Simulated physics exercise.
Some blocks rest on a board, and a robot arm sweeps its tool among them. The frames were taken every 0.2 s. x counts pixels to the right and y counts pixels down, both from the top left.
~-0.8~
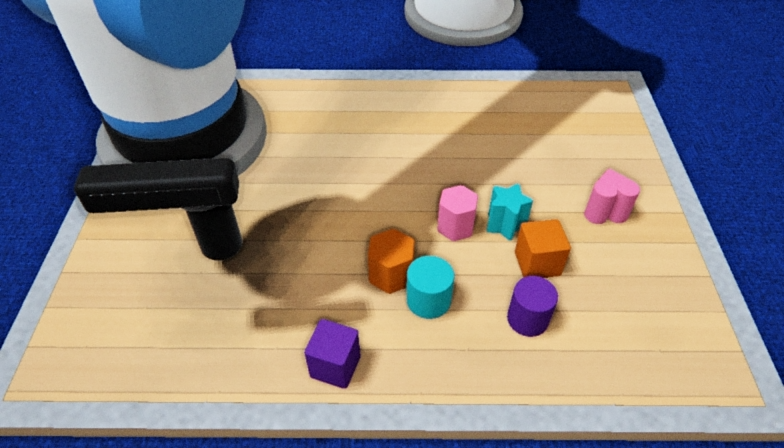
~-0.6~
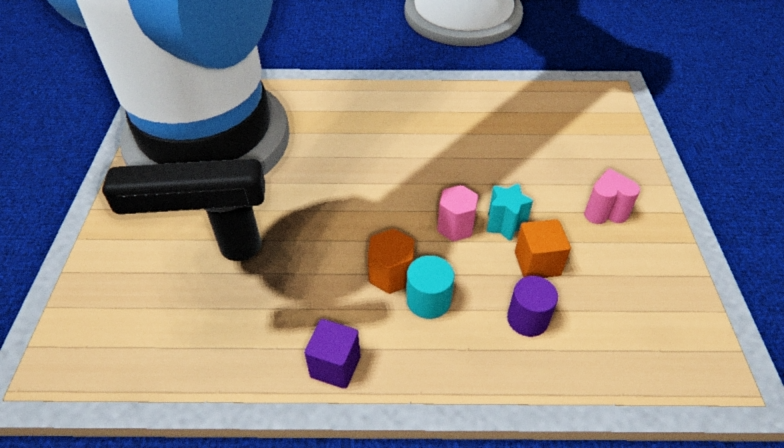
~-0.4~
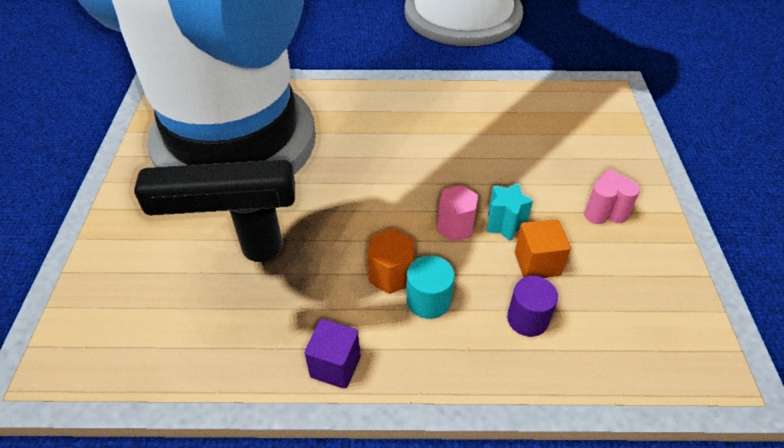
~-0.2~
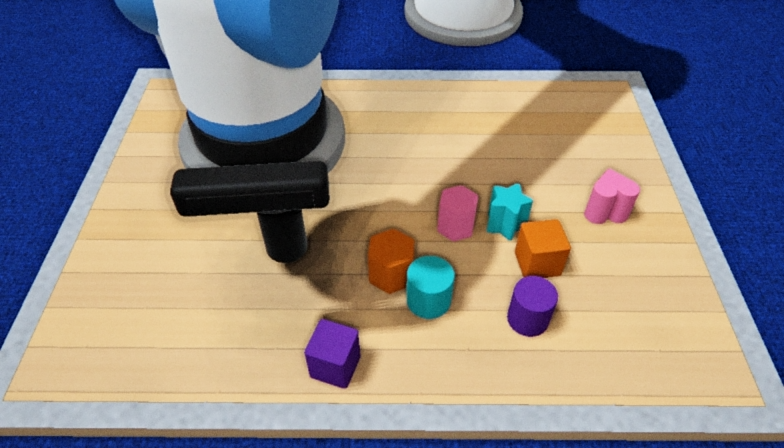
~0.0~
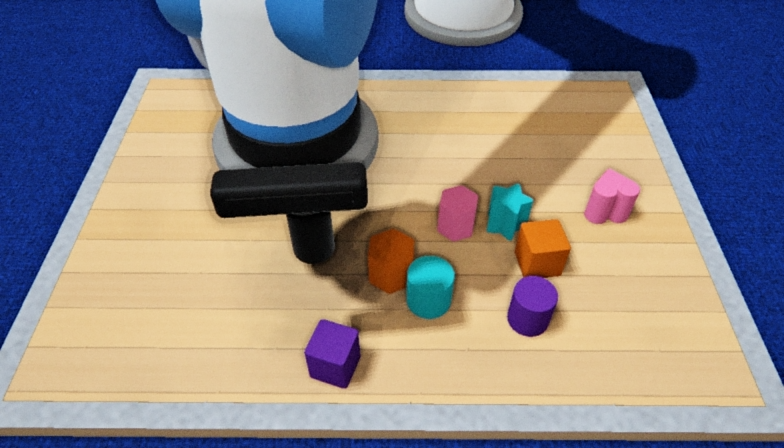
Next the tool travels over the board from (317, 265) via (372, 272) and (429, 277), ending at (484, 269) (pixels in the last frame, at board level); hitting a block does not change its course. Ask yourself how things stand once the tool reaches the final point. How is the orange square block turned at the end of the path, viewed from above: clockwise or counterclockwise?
From above, it looks like the orange square block goes counterclockwise.
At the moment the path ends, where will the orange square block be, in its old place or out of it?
By the end it has moved.
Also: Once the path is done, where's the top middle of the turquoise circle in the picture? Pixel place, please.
If I read the scene right, the answer is (476, 294).
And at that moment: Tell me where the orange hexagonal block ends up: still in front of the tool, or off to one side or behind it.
The tool still has it in front.
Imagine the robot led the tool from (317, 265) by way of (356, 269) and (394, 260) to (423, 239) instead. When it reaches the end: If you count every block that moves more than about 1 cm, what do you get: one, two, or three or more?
Two move.
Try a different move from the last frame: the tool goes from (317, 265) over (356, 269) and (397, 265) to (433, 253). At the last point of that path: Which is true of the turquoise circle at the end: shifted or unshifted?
Put simply, it goes somewhere else.
The first path, step by step. One third of the way, tool (373, 255); orange hexagonal block (416, 248); turquoise circle (445, 279).
Two thirds of the way, tool (431, 260); orange hexagonal block (477, 254); turquoise circle (476, 294).
At the end, tool (488, 253); orange hexagonal block (532, 257), turned 25° clockwise; turquoise circle (476, 294); pink hexagonal block not moved; orange square block (562, 235), turned 30° anticlockwise.
